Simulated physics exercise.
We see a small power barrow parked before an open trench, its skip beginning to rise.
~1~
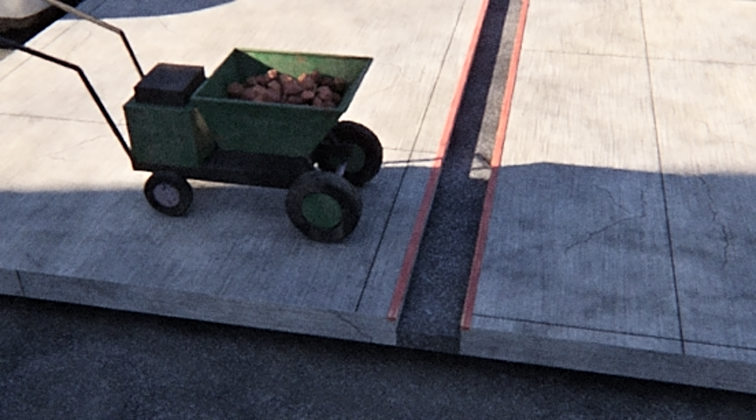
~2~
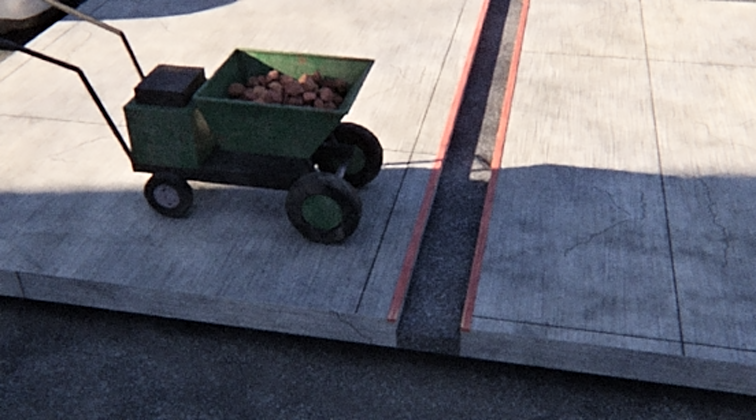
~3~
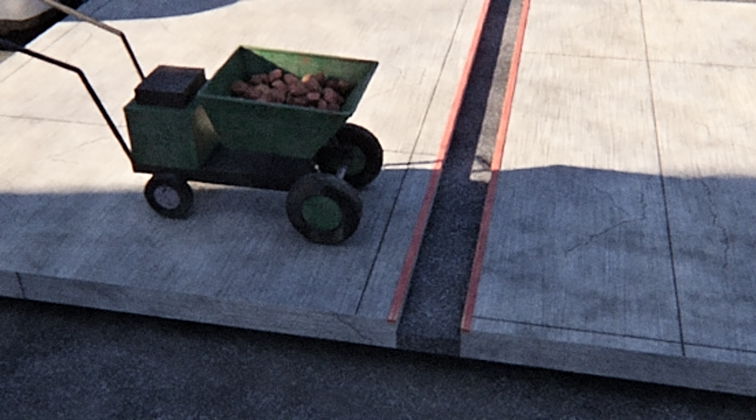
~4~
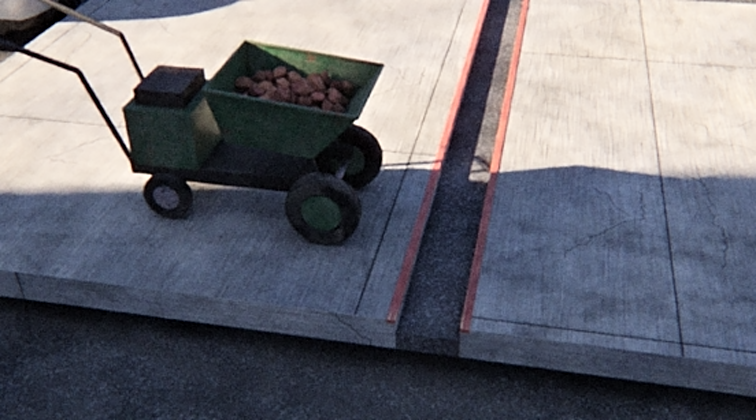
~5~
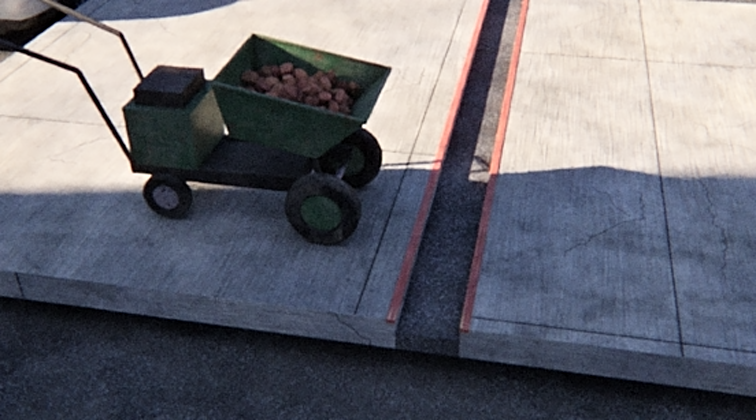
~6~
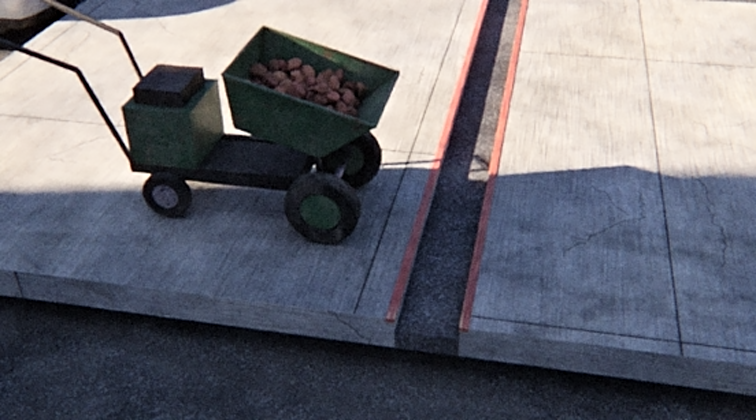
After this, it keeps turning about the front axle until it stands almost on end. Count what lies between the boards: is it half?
It catches more than half.
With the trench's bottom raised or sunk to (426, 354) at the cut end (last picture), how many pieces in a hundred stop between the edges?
Near 80 %.
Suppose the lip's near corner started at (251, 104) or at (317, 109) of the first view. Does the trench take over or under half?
At the first place below a half, at the second above a half.
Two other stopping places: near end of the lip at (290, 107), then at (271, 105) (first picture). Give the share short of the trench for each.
First some 20, then 40 per cent.
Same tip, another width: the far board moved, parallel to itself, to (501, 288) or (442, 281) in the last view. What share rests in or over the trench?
First some 90, then 10 per cent.
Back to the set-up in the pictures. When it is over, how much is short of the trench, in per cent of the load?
Near 0 %.
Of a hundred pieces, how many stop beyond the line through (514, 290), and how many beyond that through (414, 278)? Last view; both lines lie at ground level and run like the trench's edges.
Near 10 % and 90 %.
Just after the last frame, skip tipped steeply; every one in the skip.
A moment on, skip tipped right over; the larger part in the skip; about a tenth in or heaped over the trench; just a few beyond it; just a few falling.
Further on, skip tipped right over; about a tenth in the skip; roughly half in or heaped over the trench; roughly a third beyond it.
When it is over, skip tipped right over; about a tenth in the skip; roughly two thirds in or heaped over the trench; roughly a third beyond it.
